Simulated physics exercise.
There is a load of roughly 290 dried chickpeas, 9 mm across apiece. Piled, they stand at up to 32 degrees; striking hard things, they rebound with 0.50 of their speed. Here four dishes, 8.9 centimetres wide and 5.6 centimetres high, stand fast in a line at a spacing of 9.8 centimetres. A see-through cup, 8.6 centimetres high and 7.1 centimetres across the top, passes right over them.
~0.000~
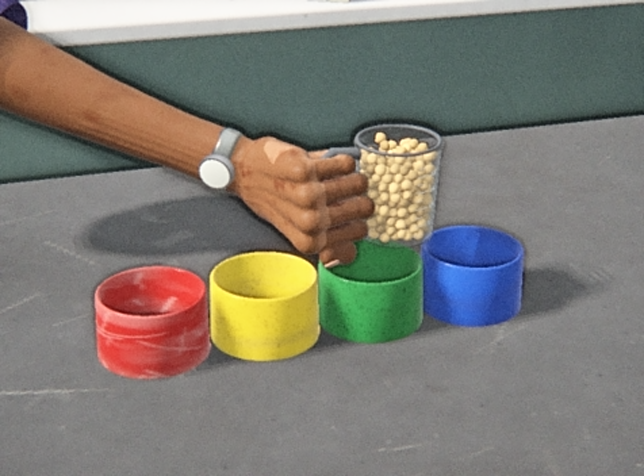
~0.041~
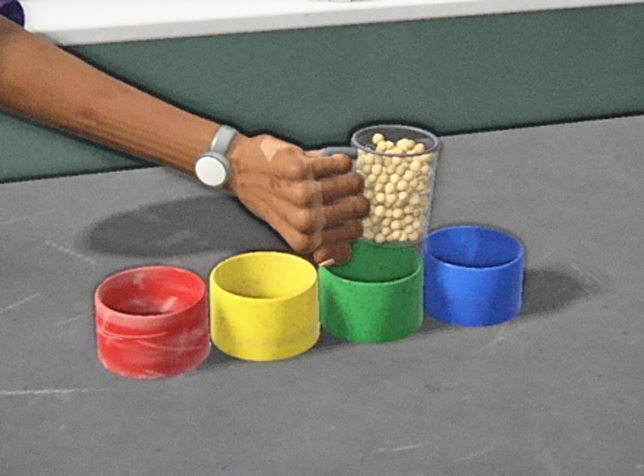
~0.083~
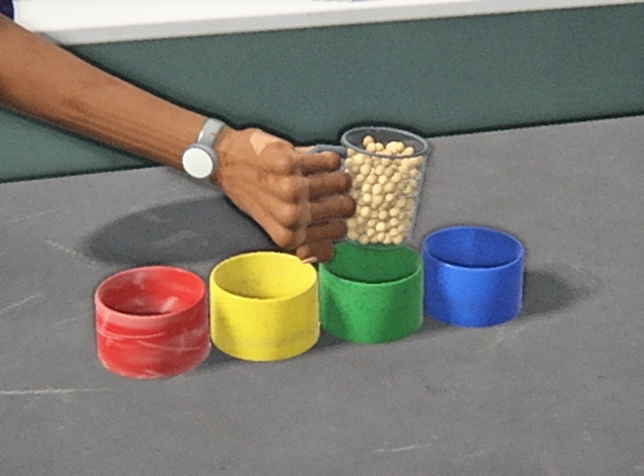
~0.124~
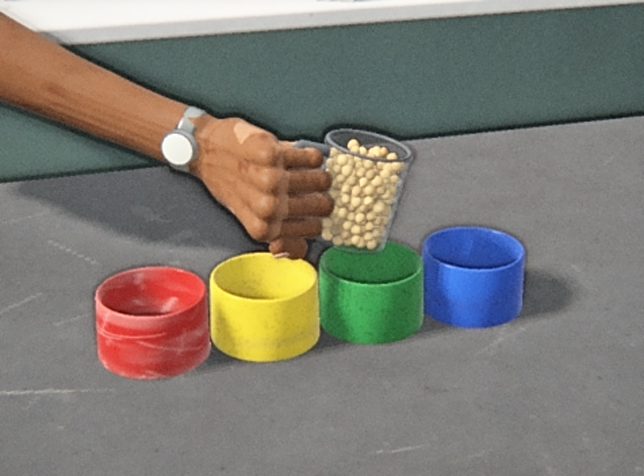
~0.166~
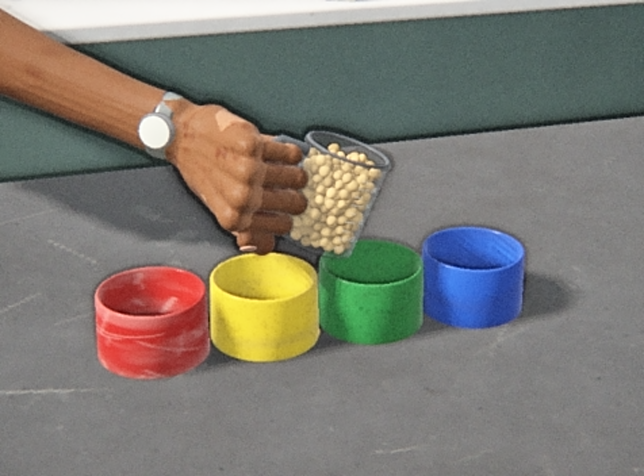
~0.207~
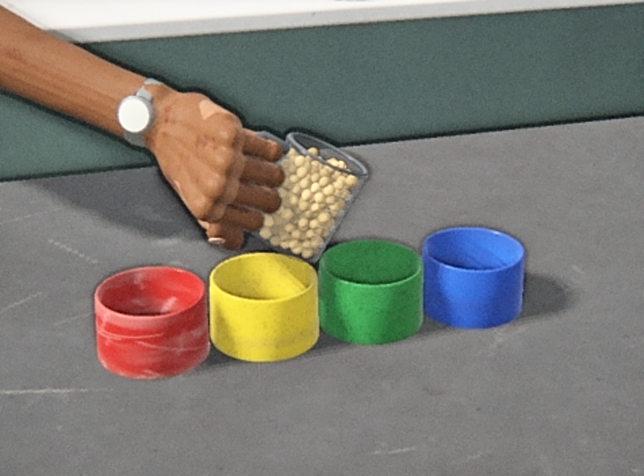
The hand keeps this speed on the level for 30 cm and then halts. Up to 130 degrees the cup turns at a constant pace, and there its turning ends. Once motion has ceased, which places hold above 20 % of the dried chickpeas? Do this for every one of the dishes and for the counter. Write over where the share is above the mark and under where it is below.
Red dish: Over; blue dish: Under; green dish: Under; yellow dish: Under; counter: Over.
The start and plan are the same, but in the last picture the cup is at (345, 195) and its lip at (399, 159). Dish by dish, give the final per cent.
Then red 50, blue 0, green 0, and yellow 0.
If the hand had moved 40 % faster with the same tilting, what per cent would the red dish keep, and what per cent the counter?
Red: 60; counter: 40.
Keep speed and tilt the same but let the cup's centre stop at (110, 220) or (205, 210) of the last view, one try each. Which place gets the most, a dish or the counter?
First try: Red; second try: Yellow.
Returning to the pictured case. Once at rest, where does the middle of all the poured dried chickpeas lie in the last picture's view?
I'd put it at about (127, 344).
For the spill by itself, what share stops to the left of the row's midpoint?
100 %.
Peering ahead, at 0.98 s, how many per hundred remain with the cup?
Some 10 %.
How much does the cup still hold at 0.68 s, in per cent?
About 95 %.
Then, at 0.49 s, tilt 79 degrees; cup holds 100 %.
After 0.68 s, tilt 113 degrees; cup holds 95 %, red 5 %.
Then, at 0.98 s, tilt 130 degrees; cup holds 10 %, red 45 %.
At rest (1.7 s), red 50 %, blue 0 %, green 0 %, yellow 0 %, counter 50 %.
